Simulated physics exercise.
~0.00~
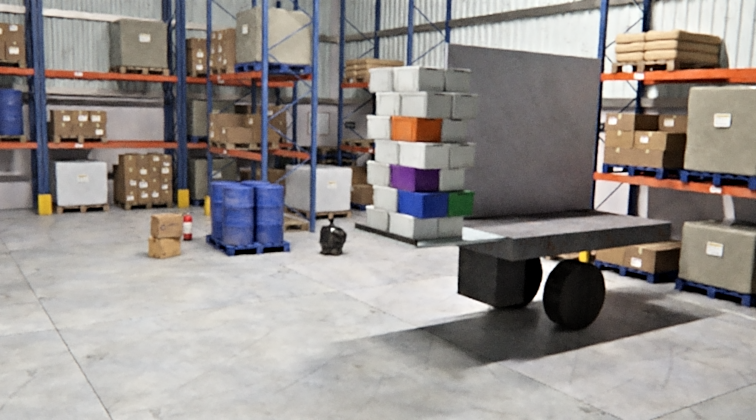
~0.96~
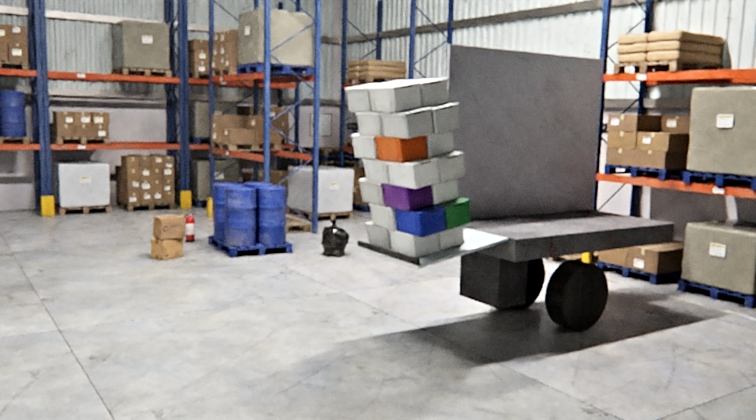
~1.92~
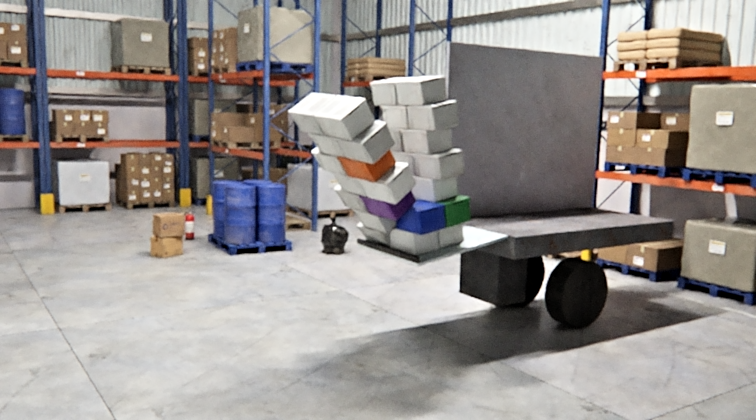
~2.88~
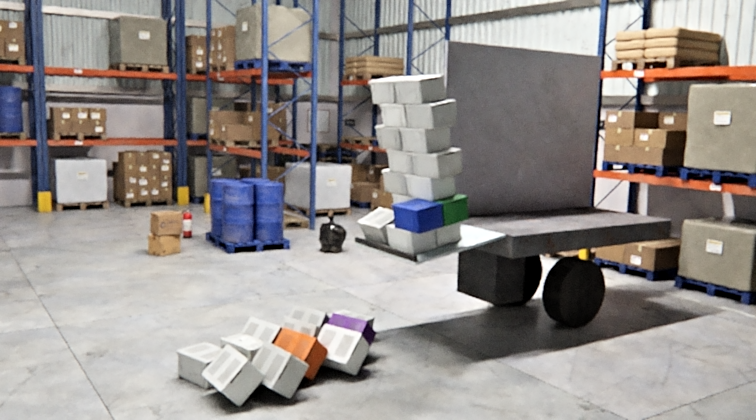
We see stacked lidded totes on a tail lift in a warehouse lean left as the platform tips slightly; the outer stack, including the orange and purple totes, topples onto the floor, while the blue and green totes remain aboard beneath a leaning column of white ones.
